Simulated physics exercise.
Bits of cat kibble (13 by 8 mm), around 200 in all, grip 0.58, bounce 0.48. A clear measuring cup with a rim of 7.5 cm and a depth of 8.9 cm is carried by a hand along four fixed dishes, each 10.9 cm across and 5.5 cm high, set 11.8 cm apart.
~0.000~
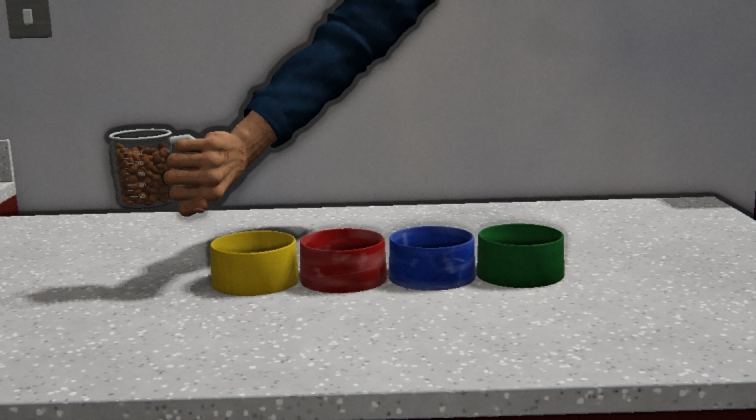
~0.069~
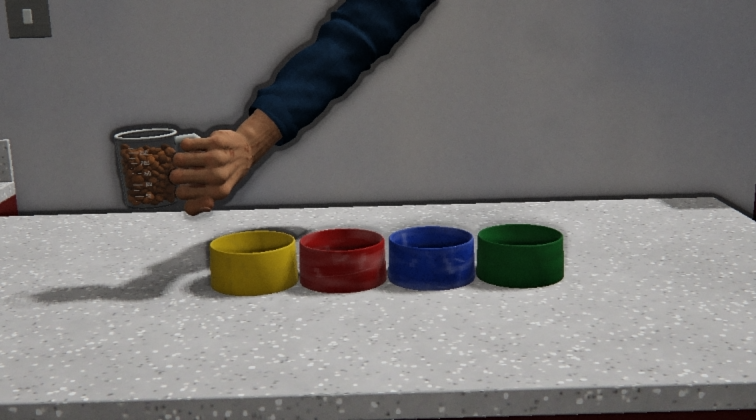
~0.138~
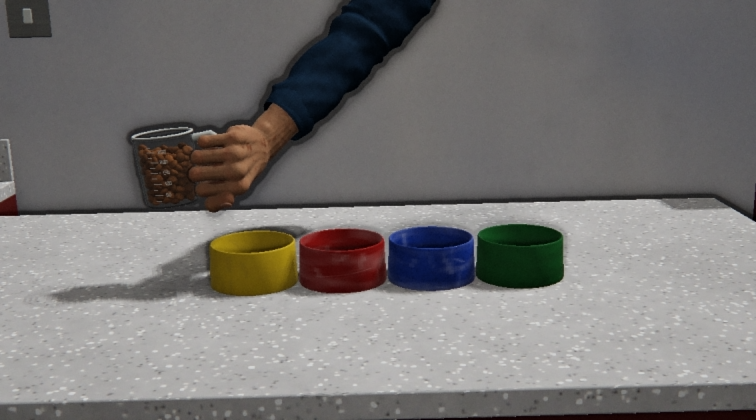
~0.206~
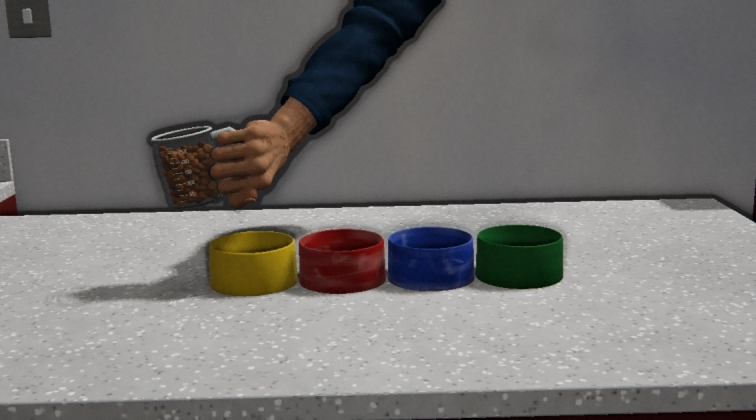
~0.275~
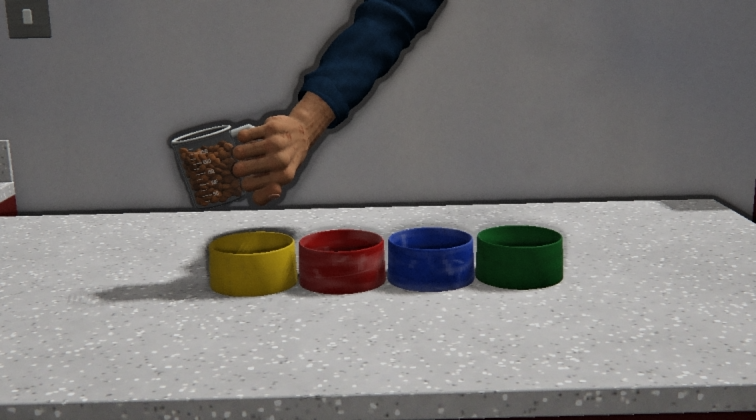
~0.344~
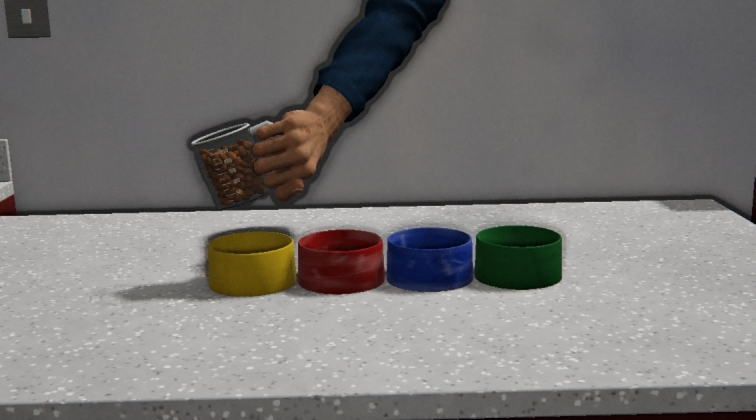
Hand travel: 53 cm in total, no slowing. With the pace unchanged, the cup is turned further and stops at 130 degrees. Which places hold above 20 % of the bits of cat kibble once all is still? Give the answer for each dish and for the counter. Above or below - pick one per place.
Red dish: Below; blue dish: Below; green dish: Above; yellow dish: Below; counter: Below.
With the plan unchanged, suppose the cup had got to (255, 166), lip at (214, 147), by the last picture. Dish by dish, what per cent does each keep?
Per cent kept: Red 0, blue 0, green 100, yellow 0.
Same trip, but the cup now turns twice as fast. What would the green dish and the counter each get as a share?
Shares - green: 50, counter: 10.
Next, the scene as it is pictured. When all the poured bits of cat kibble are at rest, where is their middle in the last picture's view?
At about (512, 260).
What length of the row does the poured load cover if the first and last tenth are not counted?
It spans about 6 centimetres along the dishes.
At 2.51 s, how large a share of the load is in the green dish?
Roughly 100 in a hundred.
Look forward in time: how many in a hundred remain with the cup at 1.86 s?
About 80 per cent.
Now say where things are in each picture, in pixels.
The first picture shows cup at (143, 169), tilt 0 degrees, lip at (111, 135), moved 0.0 cm; middle of the pieces at (150, 176); yellow dish at (253, 242); red dish at (342, 240); blue dish at (432, 237); green dish at (521, 235).
The second picture shows cup at (149, 169), tilt 1 degrees, lip at (117, 136), moved 0.8 cm; middle of the pieces at (156, 176).
The third picture shows cup at (168, 168), tilt 5 degrees, lip at (133, 137), moved 3.2 cm; middle of the pieces at (175, 175).
The fourth picture shows cup at (189, 168), tilt 8 degrees, lip at (153, 139), moved 6.0 cm; middle of the pieces at (197, 174).
The fifth picture shows cup at (211, 168), tilt 12 degrees, lip at (173, 141), moved 8.9 cm; middle of the pieces at (219, 174).
The sixth picture shows cup at (232, 167), tilt 16 degrees, lip at (193, 143), moved 11.7 cm; middle of the pieces at (241, 172); yellow dish at (251, 243); red dish at (340, 241); blue dish at (430, 239); green dish at (519, 236). Its pace works out near 60 degrees a second; the hand travels 41 cm a second.
After 1.25 s, tilt 69 degrees; cup holds 100 %.
After 1.86 s, tilt 104 degrees; cup holds 80 %, green 15 %.
After 2.51 s, tilt 130 degrees; cup holds 0 %, green 100 %.
In the end, at 3.0 s, red 0 %, blue 0 %, green 100 %, yellow 0 %, counter 0 %.
